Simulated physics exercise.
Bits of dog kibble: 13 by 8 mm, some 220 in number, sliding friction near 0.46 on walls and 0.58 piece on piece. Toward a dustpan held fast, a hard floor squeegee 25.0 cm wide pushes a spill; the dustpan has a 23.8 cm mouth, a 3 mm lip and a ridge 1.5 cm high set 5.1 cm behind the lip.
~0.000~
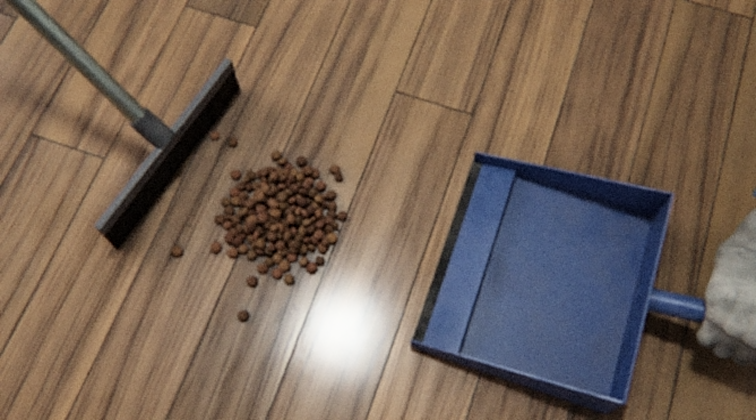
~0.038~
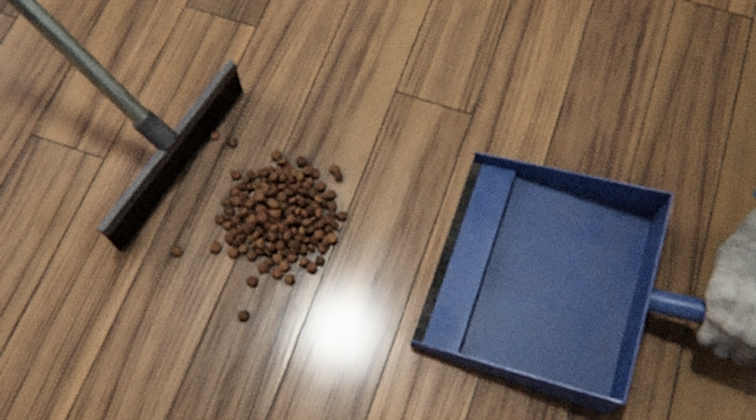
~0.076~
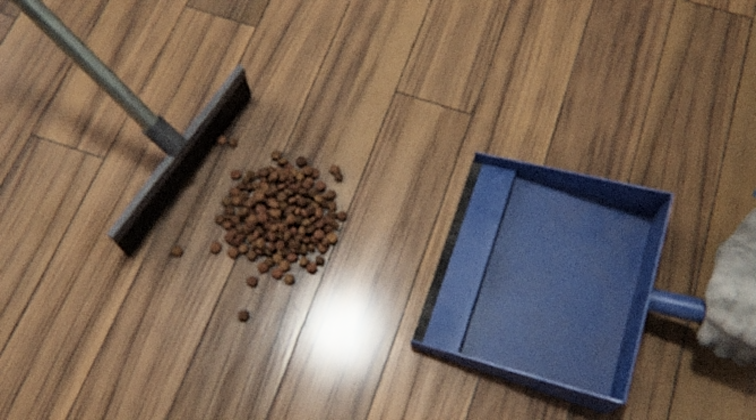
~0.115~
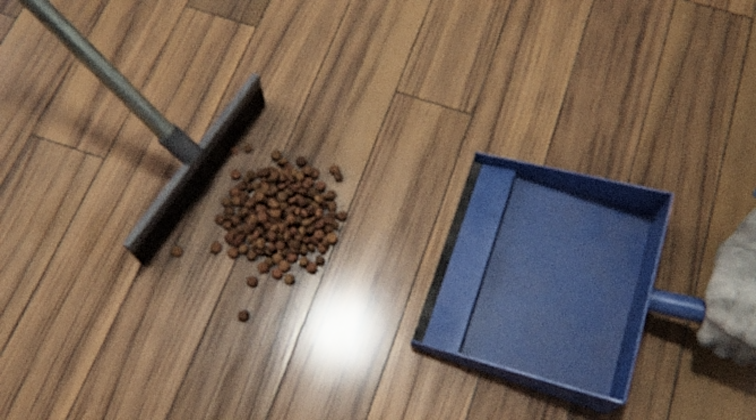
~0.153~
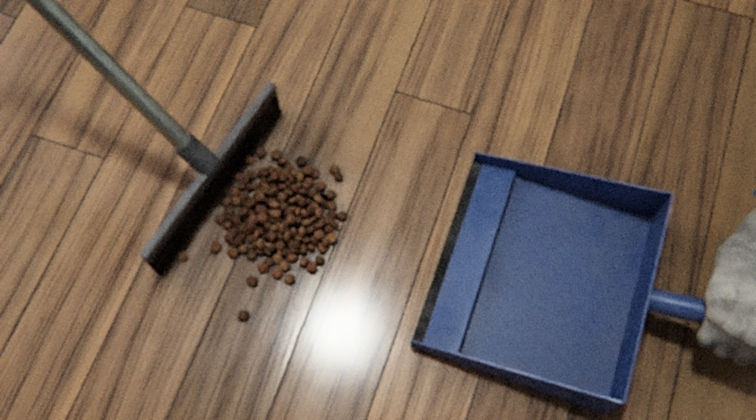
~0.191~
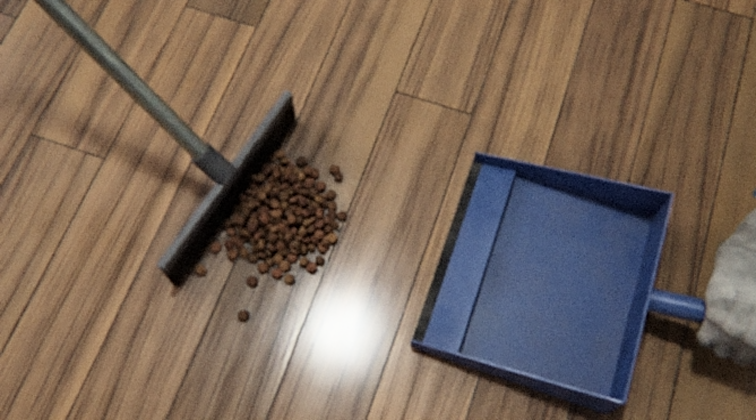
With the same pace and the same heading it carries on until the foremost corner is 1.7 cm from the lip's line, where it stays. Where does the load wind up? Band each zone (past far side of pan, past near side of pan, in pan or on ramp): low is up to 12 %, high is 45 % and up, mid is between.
Far side low, near side mid, pan mid.
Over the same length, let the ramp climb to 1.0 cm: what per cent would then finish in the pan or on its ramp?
In that case roughly 30 percent.
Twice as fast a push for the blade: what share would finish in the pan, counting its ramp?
In that case some 45 per cent.
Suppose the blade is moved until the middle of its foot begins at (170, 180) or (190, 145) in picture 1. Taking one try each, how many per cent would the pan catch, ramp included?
Roughly 35 % and 25 %.
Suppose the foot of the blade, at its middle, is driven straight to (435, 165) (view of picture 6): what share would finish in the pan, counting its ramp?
About 5 %.
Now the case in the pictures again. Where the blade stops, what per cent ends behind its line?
I'd put it near 0 in a hundred.
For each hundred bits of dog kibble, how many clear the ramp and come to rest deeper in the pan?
Roughly 5 percent.
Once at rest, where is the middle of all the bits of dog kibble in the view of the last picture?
Once everything settles, the centre is around (420, 297).
Then, at 0.37 s, middle of the blade 15 cm from the lip; 0 % over the lip, far side 0 %, near side 5 %.
After 0.49 s, middle of the blade 7 cm from the lip; 0 % over the lip, far side 0 %, near side 15 %.
After 0.75 s, middle of the blade 4 cm from the lip; 30 % over the lip, far side 0 %, near side 20 %.
In the end, at 1.2 s, far side 0 %, near side 20 %, pan 30 %, in front of the lip or behind the blade 45 %.
